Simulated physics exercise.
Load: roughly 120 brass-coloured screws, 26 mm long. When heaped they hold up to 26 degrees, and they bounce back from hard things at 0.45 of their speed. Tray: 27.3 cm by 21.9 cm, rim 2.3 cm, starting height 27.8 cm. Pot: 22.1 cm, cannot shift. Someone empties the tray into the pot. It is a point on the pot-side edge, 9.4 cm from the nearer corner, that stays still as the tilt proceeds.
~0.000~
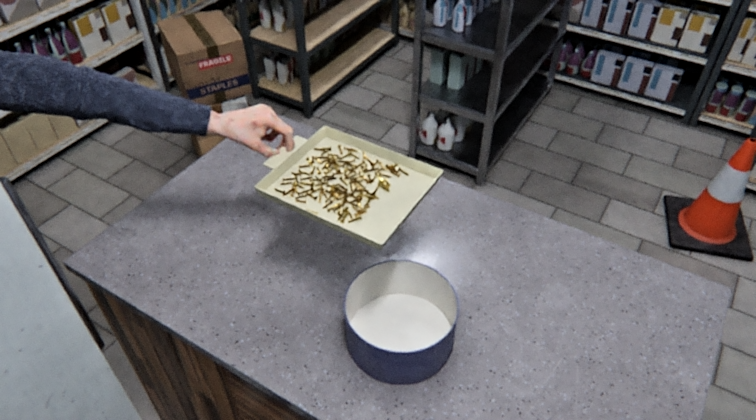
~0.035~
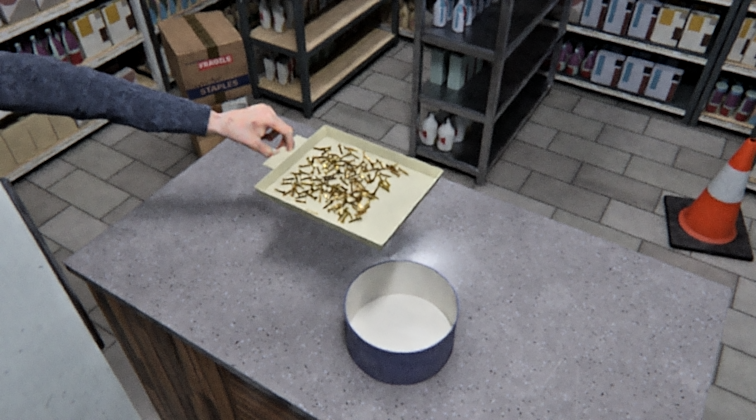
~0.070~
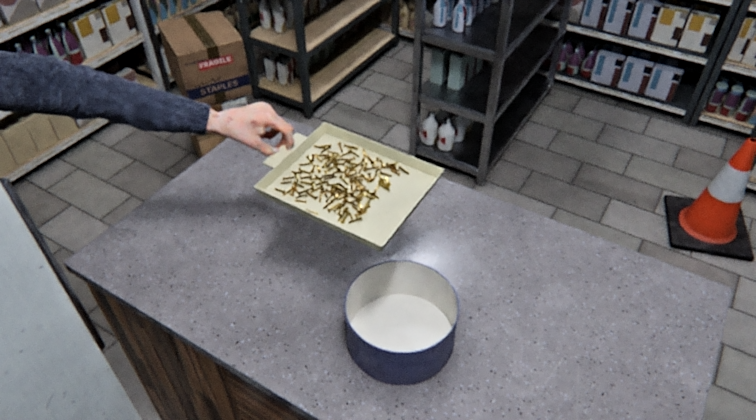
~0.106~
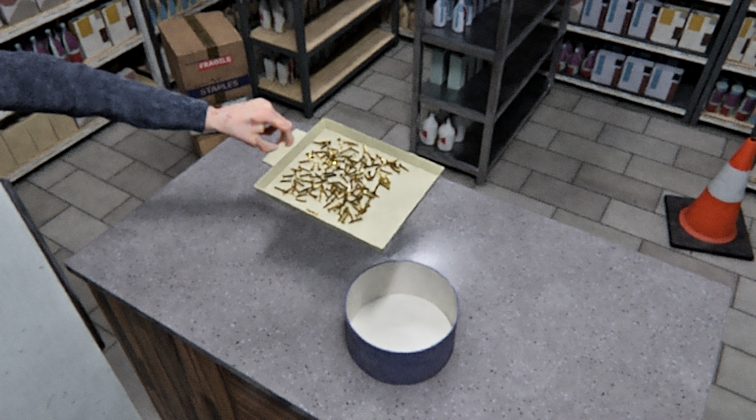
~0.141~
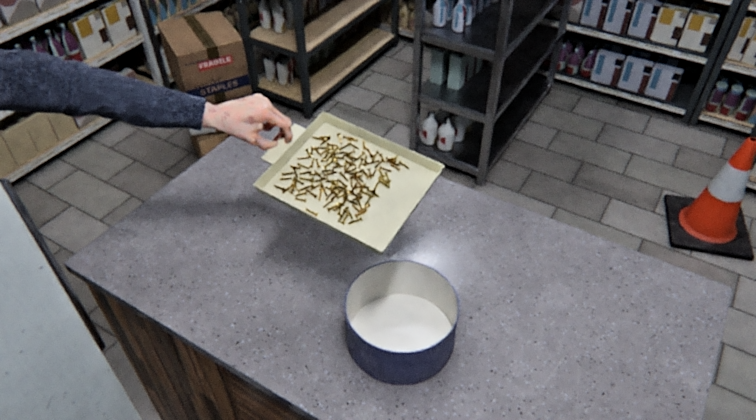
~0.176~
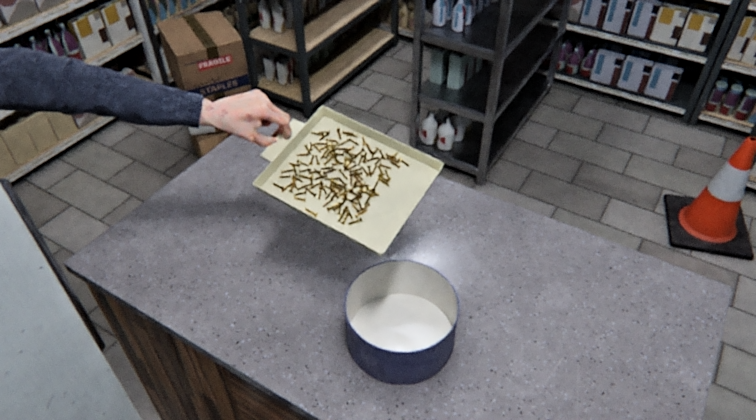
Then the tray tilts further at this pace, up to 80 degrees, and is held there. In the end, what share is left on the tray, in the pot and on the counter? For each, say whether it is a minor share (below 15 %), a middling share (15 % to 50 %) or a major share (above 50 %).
My prediction: Tray: Going to get a small portion; pot: Going to get the main portion; counter: Going to get a small portion.
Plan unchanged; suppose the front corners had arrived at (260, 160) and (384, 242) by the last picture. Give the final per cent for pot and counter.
Final per cent - pot 40, counter 50.
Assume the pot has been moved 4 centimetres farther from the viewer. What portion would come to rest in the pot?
About 80 %.
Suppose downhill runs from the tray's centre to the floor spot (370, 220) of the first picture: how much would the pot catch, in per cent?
90 %.
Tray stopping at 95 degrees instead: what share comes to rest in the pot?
In that case some 95 per cent.
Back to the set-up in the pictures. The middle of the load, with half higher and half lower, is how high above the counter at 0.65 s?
Roughly 24 centimetres, give or take.
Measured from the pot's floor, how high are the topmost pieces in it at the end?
Top level: Approx. 1.5 cm.
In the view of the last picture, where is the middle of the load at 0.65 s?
At that time the load is centred around (359, 246).
After 0.46 s, tilt 46 degrees; the tray holds 100 %, the pot 0 %.
Then, at 0.65 s, tilt 68 degrees; the tray holds 95 %, the pot 0 %.
Then, at 0.96 s, tilt 80 degrees; the tray holds 20 %, the pot 65 %.
By 2.1 s all is still; tray 5 %, pot 90 %, counter 5 %.
